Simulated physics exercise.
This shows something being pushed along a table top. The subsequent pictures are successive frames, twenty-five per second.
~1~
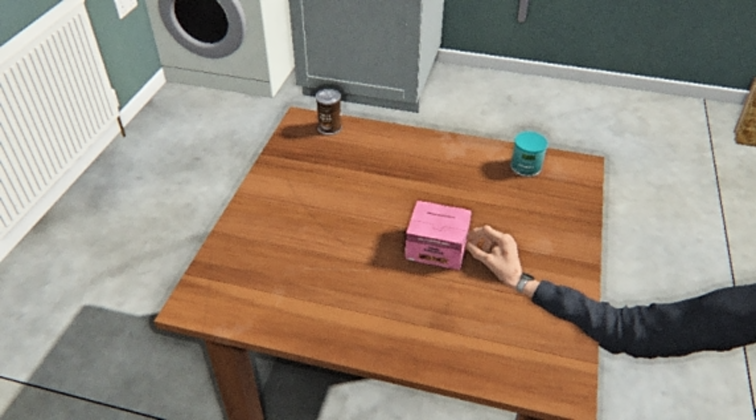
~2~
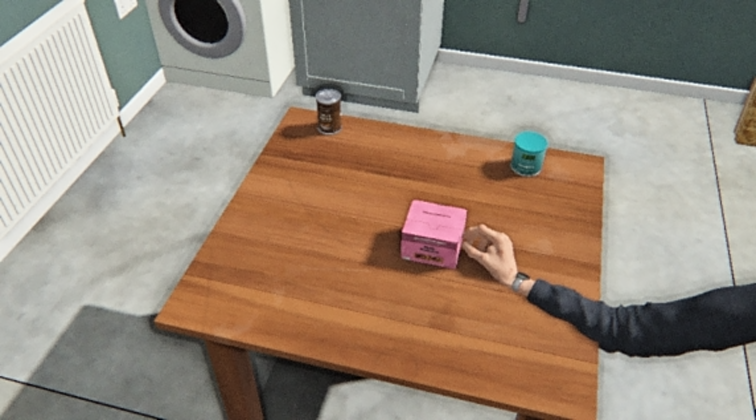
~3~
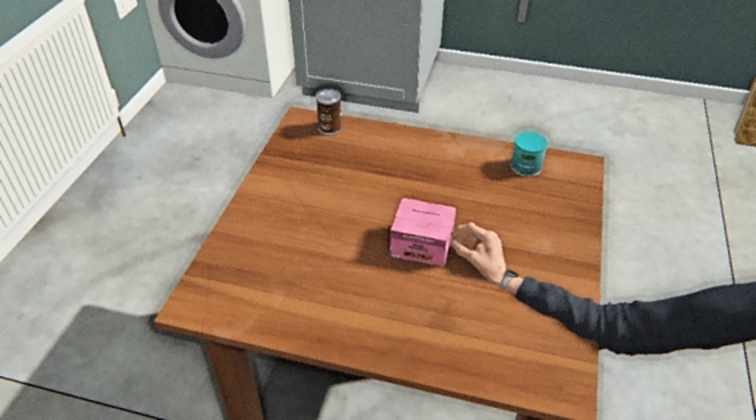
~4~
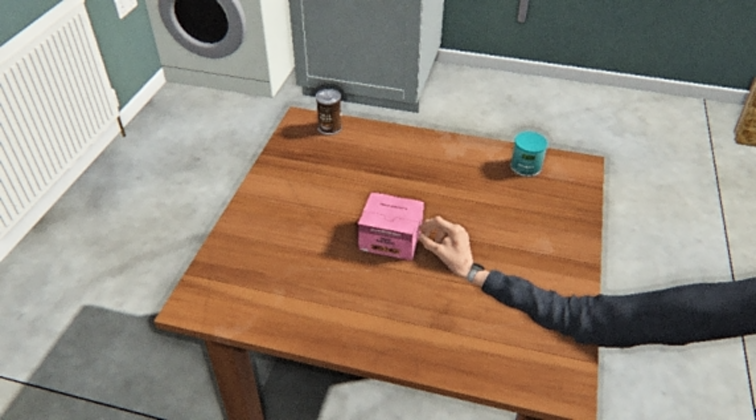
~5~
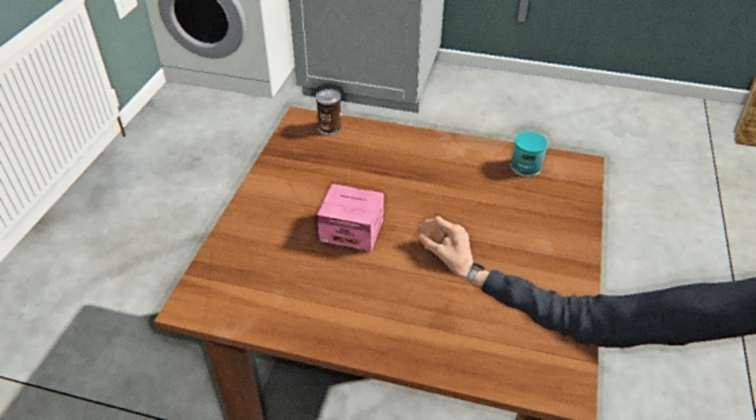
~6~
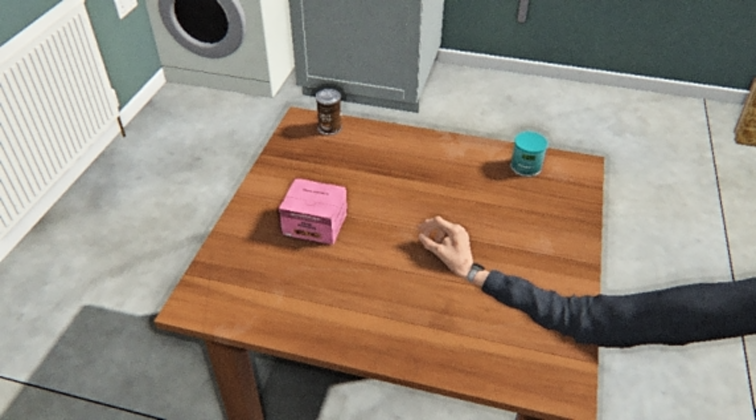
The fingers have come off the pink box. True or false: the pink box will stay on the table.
False.
Then, 0.10 s on from there, pink box shifted well along near (235, 196).
Then, 0.30 s on from there, pink box now off the table.
Then, 0.50 s on from there, things are still on the move.
Then, 0.70 s on from there, as before.
In the end, off the table, pink box.
